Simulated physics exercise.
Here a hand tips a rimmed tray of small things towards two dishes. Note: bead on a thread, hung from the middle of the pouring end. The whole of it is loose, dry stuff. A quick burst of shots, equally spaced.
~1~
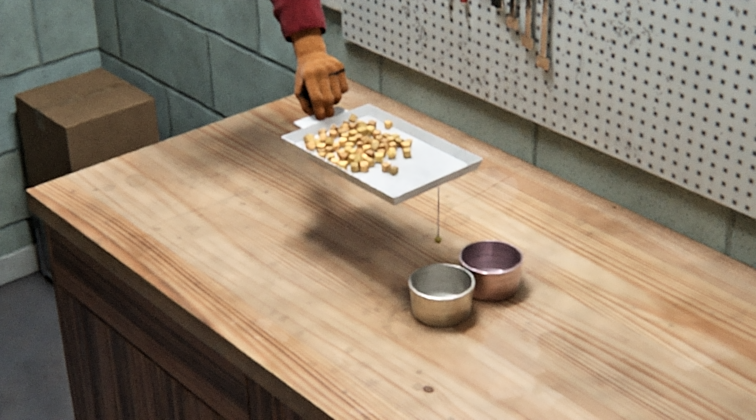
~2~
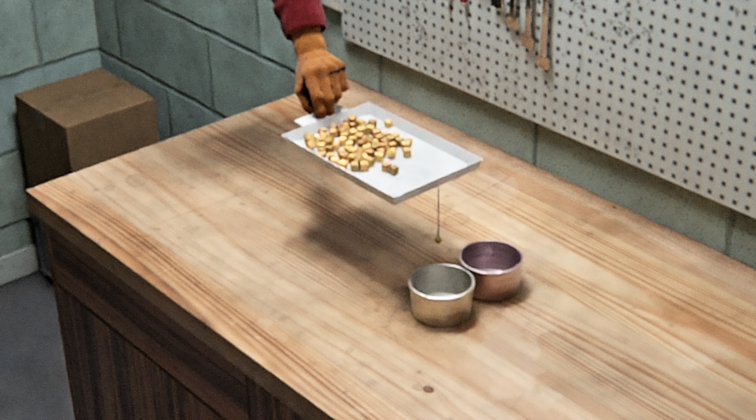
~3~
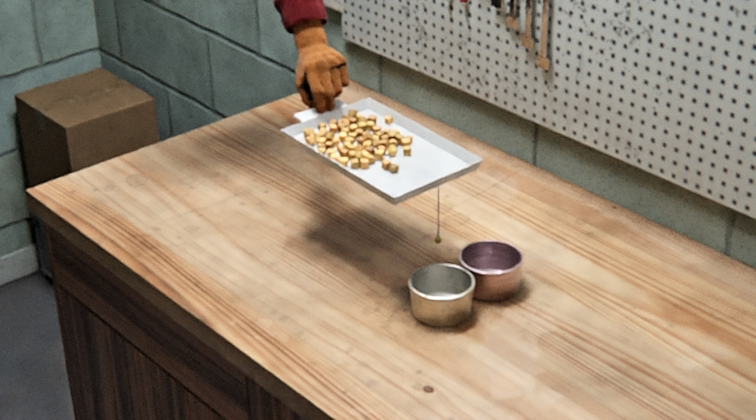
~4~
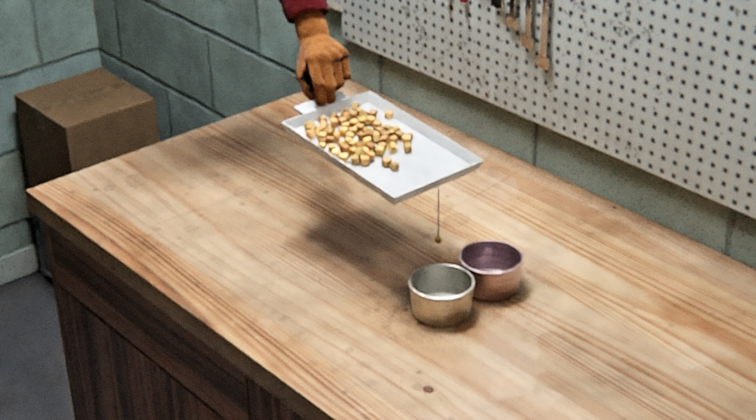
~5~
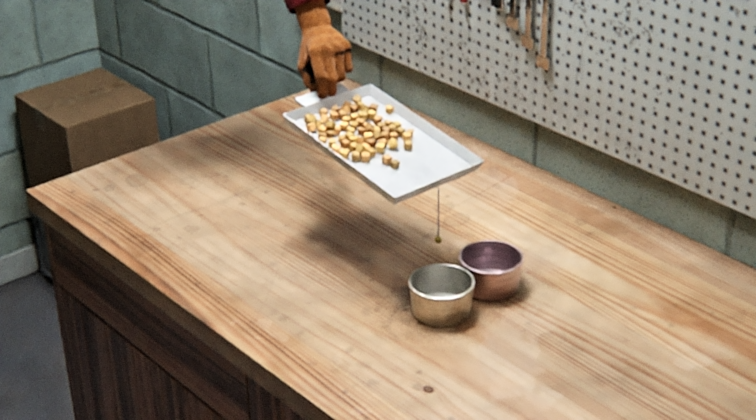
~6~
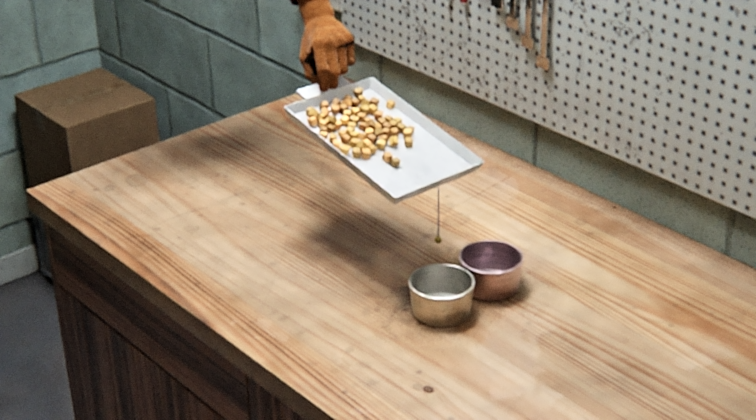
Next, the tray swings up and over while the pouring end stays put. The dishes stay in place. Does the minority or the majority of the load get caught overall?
The dishes save the greater portion.
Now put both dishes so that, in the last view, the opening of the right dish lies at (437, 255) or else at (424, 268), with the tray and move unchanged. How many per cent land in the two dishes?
20 %, then 20 %.
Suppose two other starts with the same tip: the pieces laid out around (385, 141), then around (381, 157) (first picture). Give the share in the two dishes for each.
About 60 % and 60 %.
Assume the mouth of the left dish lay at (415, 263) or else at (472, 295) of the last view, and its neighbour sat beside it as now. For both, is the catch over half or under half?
First try: Lower than half; second try: Lower than half.
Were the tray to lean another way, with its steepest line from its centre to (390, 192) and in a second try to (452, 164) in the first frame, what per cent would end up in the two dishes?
You'd see roughly 10 per cent the first time and 10 per cent the second.
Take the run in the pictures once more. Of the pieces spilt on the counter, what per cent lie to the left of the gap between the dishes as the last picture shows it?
Near 20 in a hundred.
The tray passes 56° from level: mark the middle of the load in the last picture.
The load is centred near (440, 161).
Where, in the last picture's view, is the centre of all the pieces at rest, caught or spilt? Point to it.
Near (487, 280).
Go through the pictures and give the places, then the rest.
In the first picture, corners of the pouring end (394, 195) and (477, 158), level; middle of the load (361, 145), small wooden cubes; left dish (463, 306); right dish (513, 281); bead on its thread (438, 240).
In the second picture, corners of the pouring end (394, 195) and (478, 159), level; middle of the load (361, 144).
In the third picture, corners of the pouring end (395, 194) and (478, 159), tipped barely, lowest at the right corner; middle of the load (361, 141).
In the fourth picture, corners of the pouring end (395, 194) and (478, 159), tipped a little, lowest at the right corner; middle of the load (362, 136).
In the fifth picture, corners of the pouring end (396, 194) and (479, 160), tipped a little, lowest at the right corner; middle of the load (362, 131).
In the sixth picture, corners of the pouring end (396, 194) and (479, 161), tipped a little, lowest at the right corner; middle of the load (363, 126); left dish (463, 306); right dish (513, 281).
Just after the last frame, tray tipped steeply; almost all on the tray; about a tenth in the right dish; just a few in the air.
A moment on, tray tipped right over; the larger part on the tray; just a few in the left dish; about a tenth in the right dish; just a few in the air.
Further on, tray tipped past a quarter turn; roughly a quarter in the left dish; roughly a third in the right dish; roughly a third outside both.
When it is over, tray tipped past a quarter turn; roughly a quarter in the left dish; roughly a third in the right dish; roughly a third outside both.
